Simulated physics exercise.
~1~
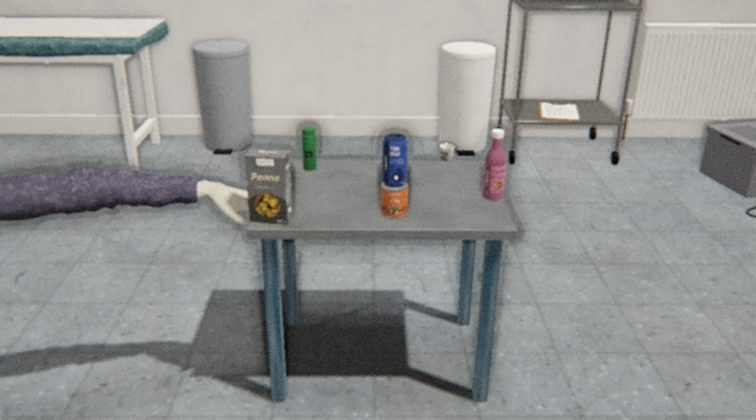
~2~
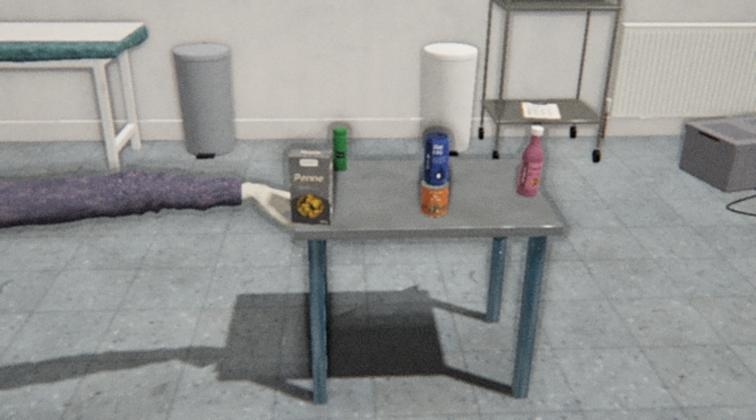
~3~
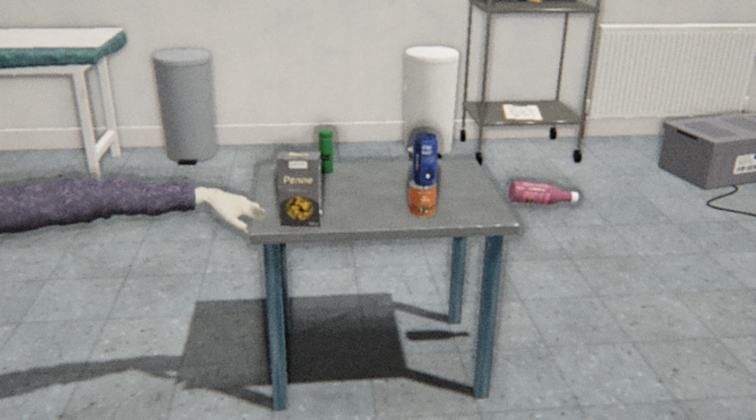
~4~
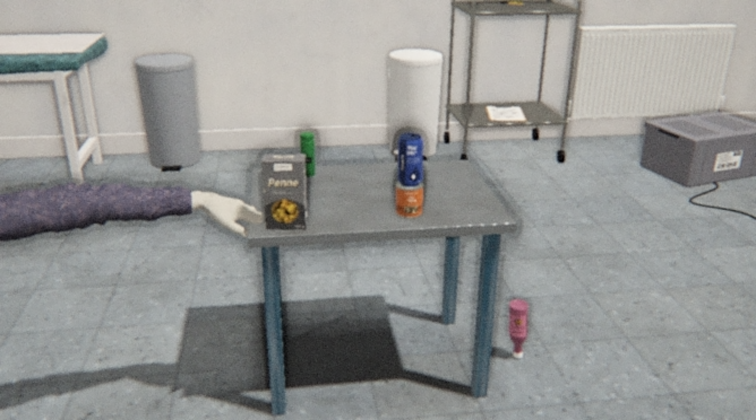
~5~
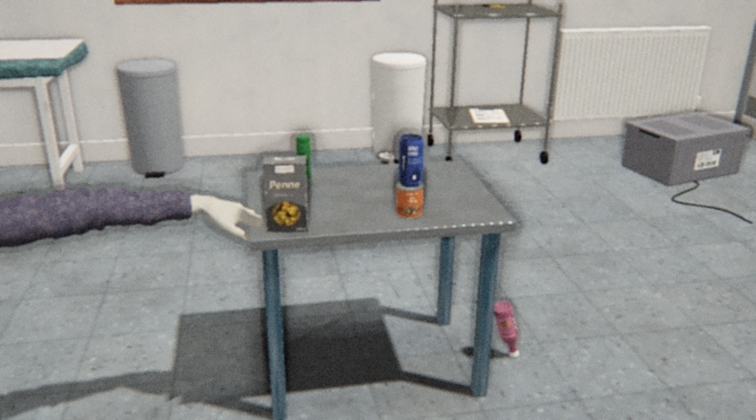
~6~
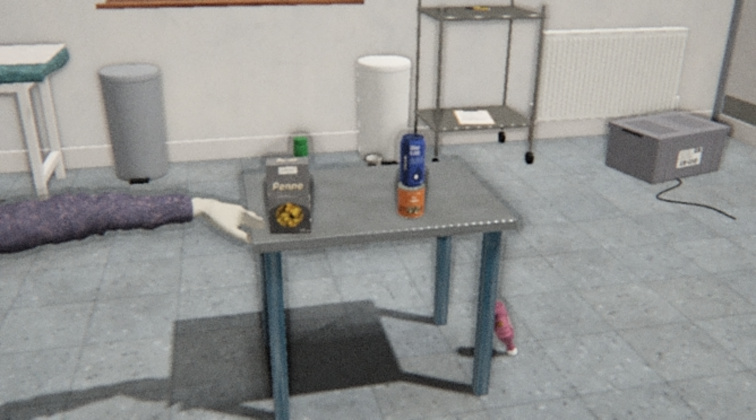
In a tiled room, a side table jerks right then back left, a pink bottle toppling onto the floor, other items standing.
